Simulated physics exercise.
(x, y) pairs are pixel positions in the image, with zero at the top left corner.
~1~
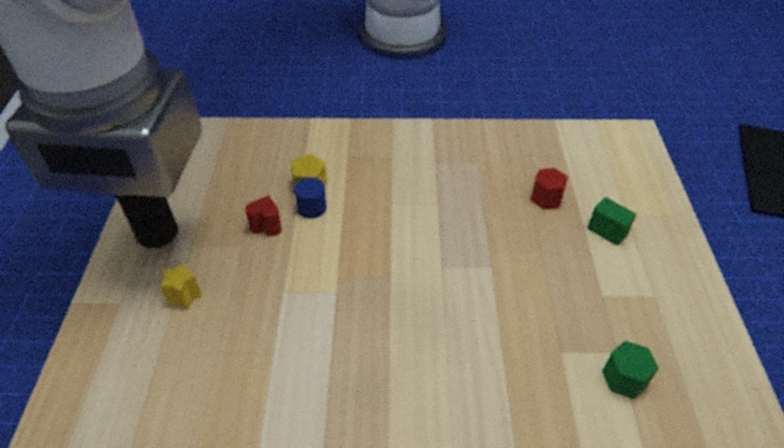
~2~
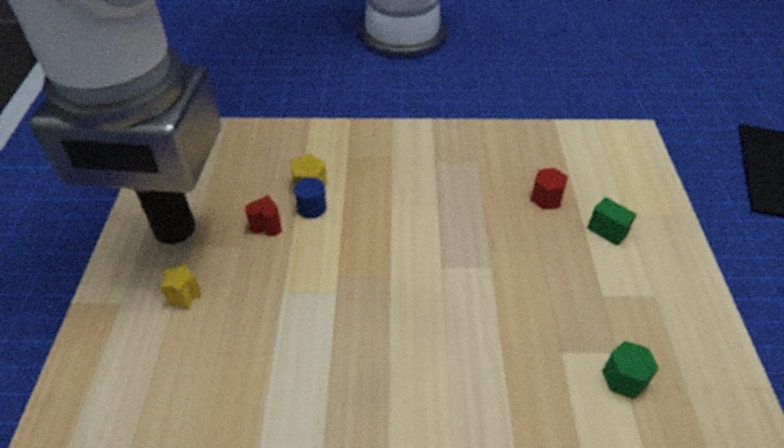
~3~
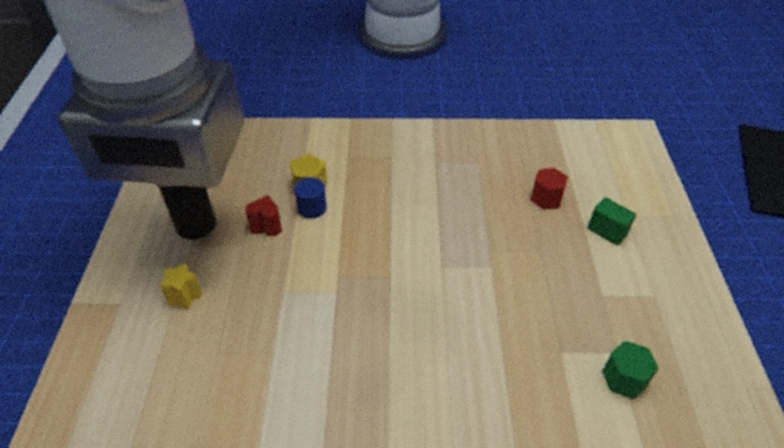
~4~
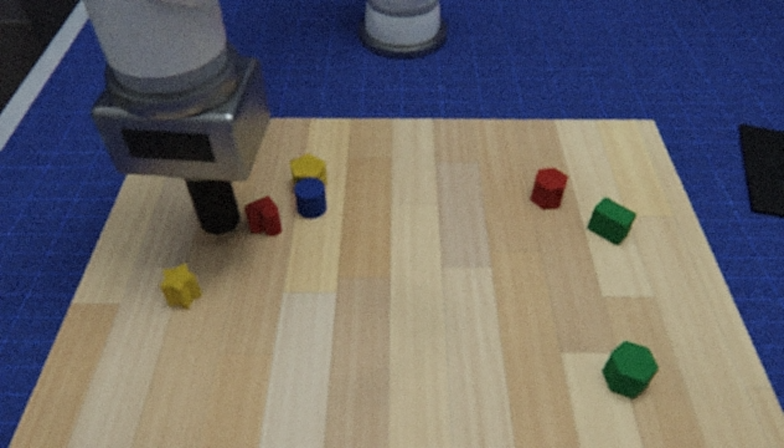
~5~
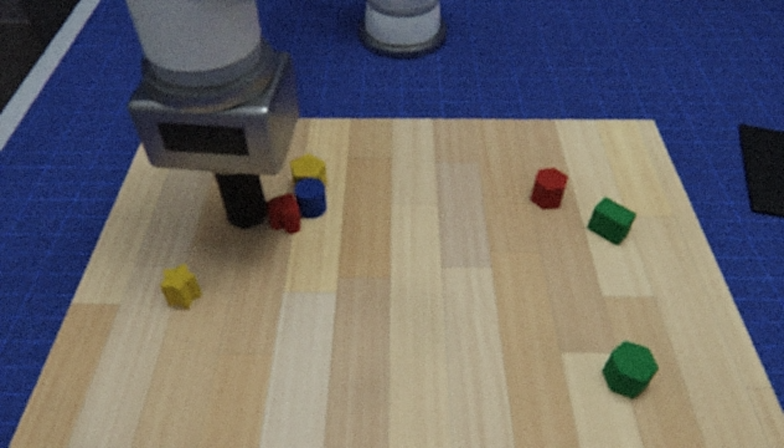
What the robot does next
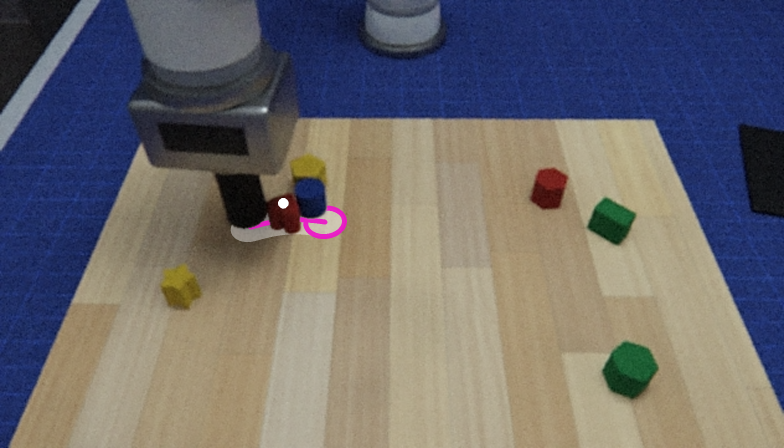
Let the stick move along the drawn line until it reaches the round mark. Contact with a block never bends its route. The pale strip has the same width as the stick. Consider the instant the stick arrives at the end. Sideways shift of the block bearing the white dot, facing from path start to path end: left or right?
Goes right.
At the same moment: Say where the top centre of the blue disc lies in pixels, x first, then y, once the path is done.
Its top middle will sit at (343, 181).
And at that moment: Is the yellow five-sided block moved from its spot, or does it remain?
From what I can tell, it will keep its place.
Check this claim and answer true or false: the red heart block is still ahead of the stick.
True
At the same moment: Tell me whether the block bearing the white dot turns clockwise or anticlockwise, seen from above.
Clockwise.
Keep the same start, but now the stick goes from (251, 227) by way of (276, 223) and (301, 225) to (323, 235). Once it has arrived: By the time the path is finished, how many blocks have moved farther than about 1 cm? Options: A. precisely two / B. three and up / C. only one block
A
The drawn path runs from (251, 227) via (288, 220), ending at (325, 222); the dot is on the red heart block.
What follows on the original path. Halfway along, stick at (286, 207); red heart block at (321, 201), turned 25° clockwise; blue disc at (336, 182).
At the end, stick at (324, 209); red heart block at (357, 207), turned 50° clockwise; yellow five-sided block not moved; blue disc at (343, 181).
